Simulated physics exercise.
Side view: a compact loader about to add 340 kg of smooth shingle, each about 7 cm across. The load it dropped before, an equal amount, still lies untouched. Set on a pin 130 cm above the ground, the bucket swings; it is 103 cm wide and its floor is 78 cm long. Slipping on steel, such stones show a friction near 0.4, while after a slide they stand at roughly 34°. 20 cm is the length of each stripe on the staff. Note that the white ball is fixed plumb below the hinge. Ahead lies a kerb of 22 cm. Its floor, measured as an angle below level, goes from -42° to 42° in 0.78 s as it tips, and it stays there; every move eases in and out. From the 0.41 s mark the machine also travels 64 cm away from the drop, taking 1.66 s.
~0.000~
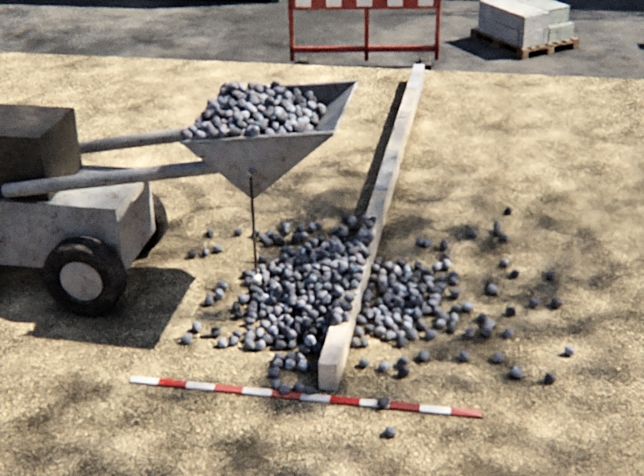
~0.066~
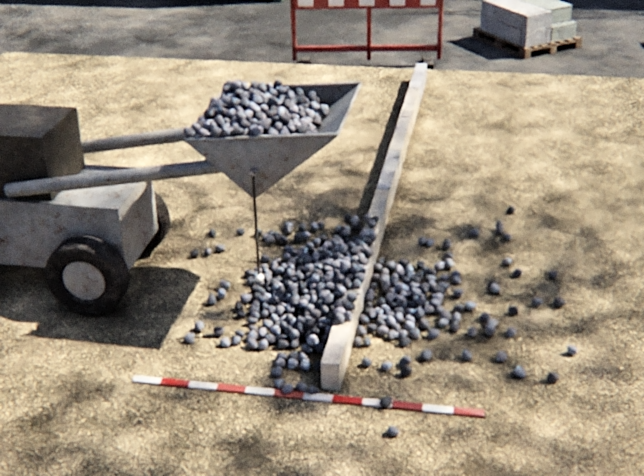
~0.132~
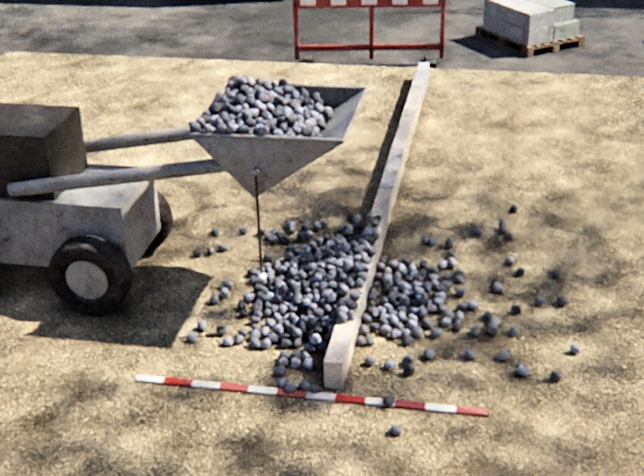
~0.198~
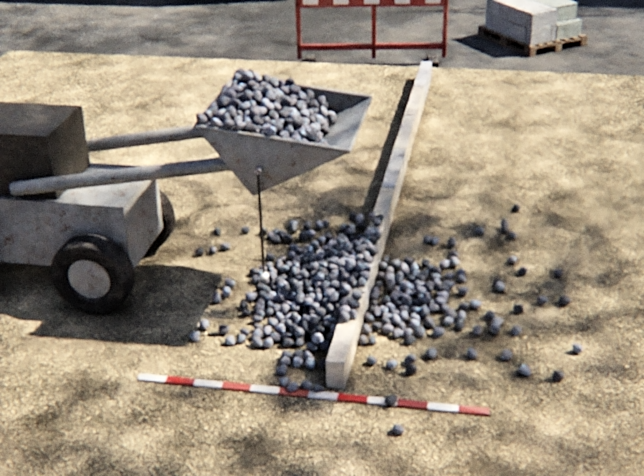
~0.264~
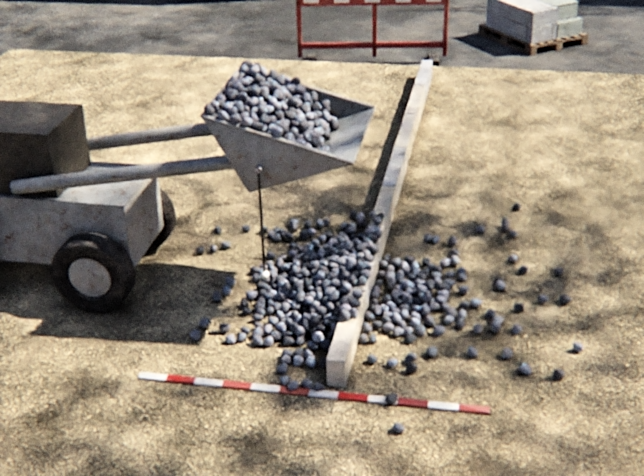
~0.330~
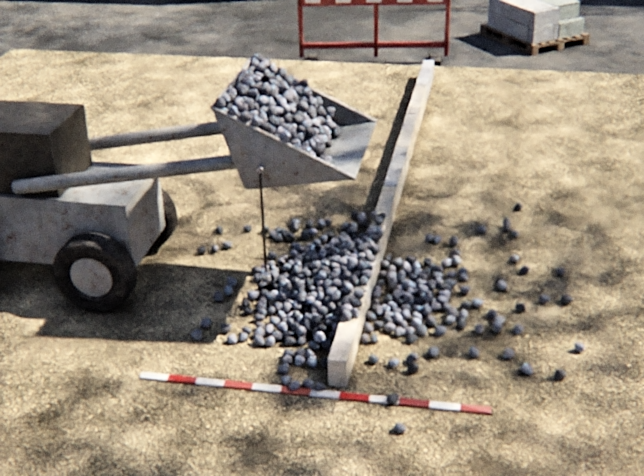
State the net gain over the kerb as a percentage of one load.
45 %.
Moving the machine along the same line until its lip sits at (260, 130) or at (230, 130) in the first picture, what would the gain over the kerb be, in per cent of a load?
0 %, then 0 %.
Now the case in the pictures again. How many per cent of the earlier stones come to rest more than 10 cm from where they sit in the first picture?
Near 25 per cent, I reckon.
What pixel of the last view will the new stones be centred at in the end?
Centre: Approx. (351, 284).
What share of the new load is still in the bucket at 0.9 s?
It holds some 45 percent.
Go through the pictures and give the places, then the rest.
The first frame shows lip at (334, 133), floor tilted -42°, highest stones at (254, 96). The earlier load is highest near (349, 271), 29 cm above ground level, 77 % on this side of the kerb, 23 % over the kerb.
In the second frame, the bucket is at -40°, its lip at (338, 135); the top of the load is at (254, 93); the stones move at 0.2 m/s on average.
The third frame shows lip at (344, 141), floor tilted -36°, highest stones at (250, 91); the stones move at 0.4 m/s on average.
The fourth frame shows lip at (350, 151), floor tilted -28°, highest stones at (248, 83); the stones move at 0.5 m/s on average.
In the fifth frame, the bucket is at -20°, its lip at (353, 163); the top of the load is at (245, 75); the stones move at 0.5 m/s on average.
The sixth frame shows lip at (355, 178), floor tilted -10°, highest stones at (255, 69); the stones move at 0.6 m/s on average.
After 0.6 s the floor is at 28°; in per cent of one load, 100 in the bucket, 77 on this side of the kerb, 23 over the kerb; the foremost stones are at (567, 317).
After 0.9 s the floor is at 42°; in per cent of one load, 46 in the bucket, 129 on this side of the kerb, 25 over the kerb; the foremost stones are at (567, 317).
After 2.5 s the floor is at 42°; in per cent of one load, 0 in the bucket, 132 on this side of the kerb, 68 over the kerb; the foremost stones are at (628, 315).
After 5.1 s the floor is at 42°; in per cent of one load, 0 in the bucket, 132 on this side of the kerb, 68 over the kerb; the foremost stones are at (629, 315). Net gain over the kerb, 45.
